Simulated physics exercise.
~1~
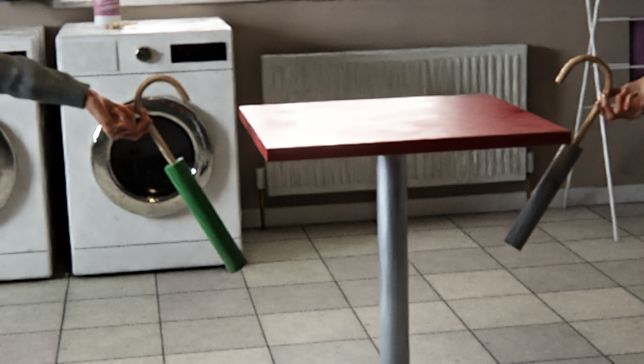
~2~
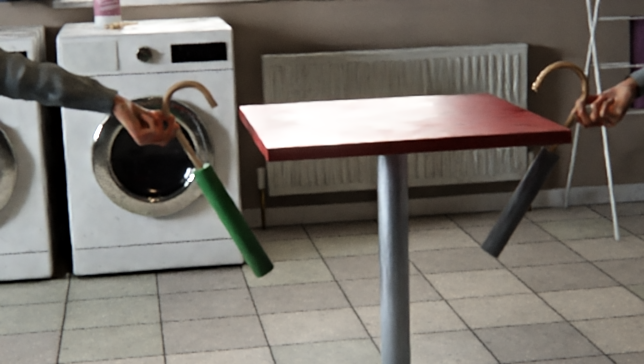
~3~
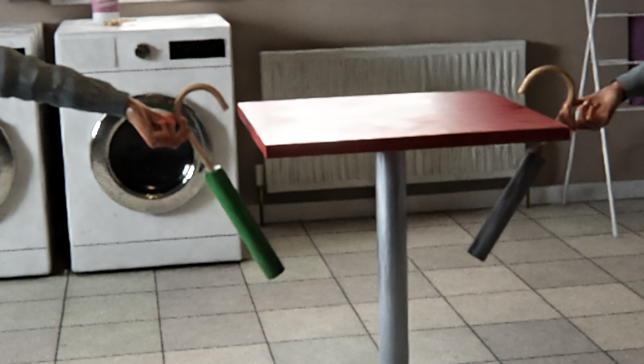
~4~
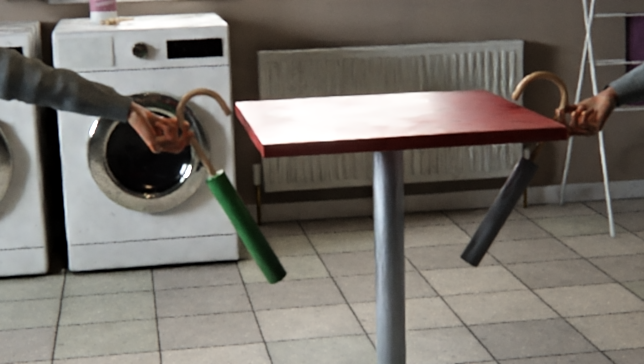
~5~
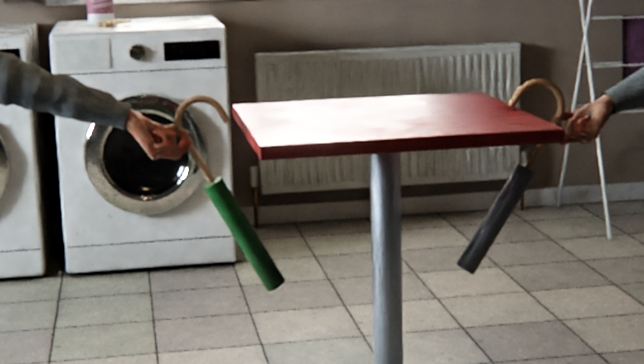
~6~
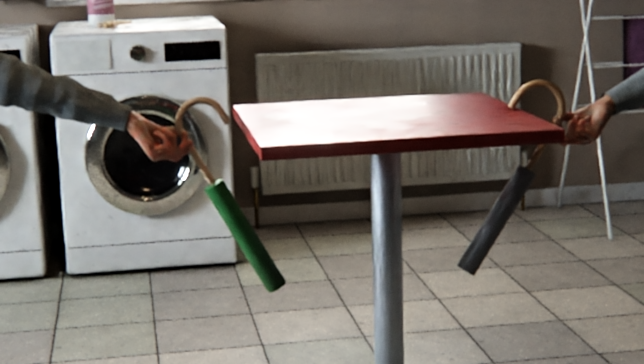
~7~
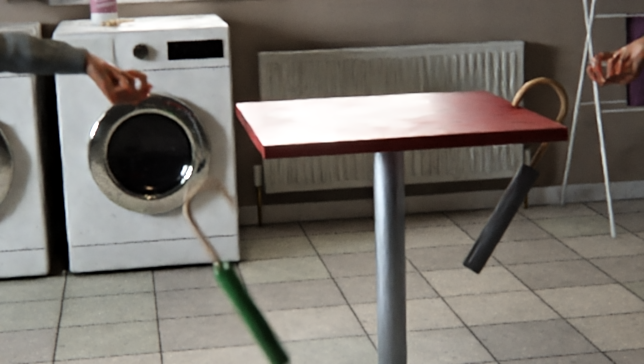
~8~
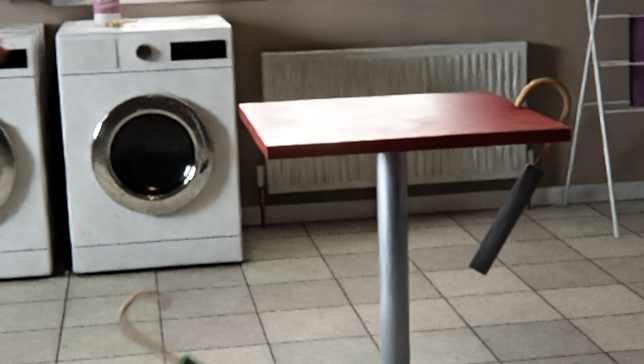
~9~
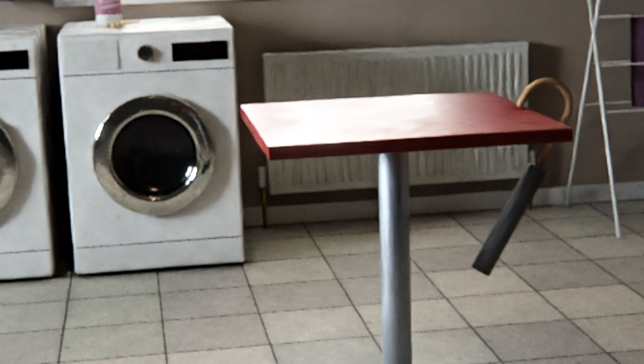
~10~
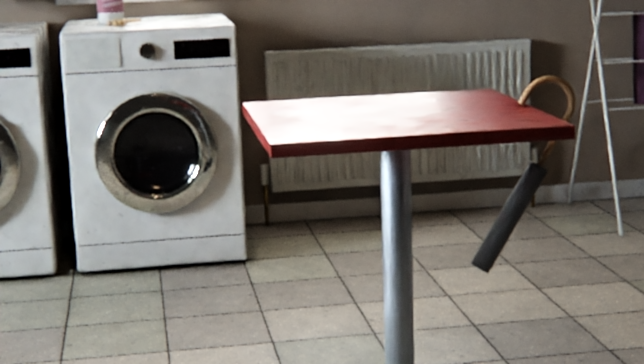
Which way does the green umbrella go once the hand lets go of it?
It moves down, dropping past the table's edge toward the floor and out of view.
A red-topped table on a grey post stands on a tiled floor, seen from the front by a slightly swaying camera, with white washing machines at the left and a radiator behind. Two hands hold folded umbrellas by their curved handles, a green one at the left and a grey one at the right. The hands bring them inward to opposite ends of the table, then let go and draw back. The green umbrella drops past the edge and out of view. The grey umbrella stays hanging by its handle from the right end.
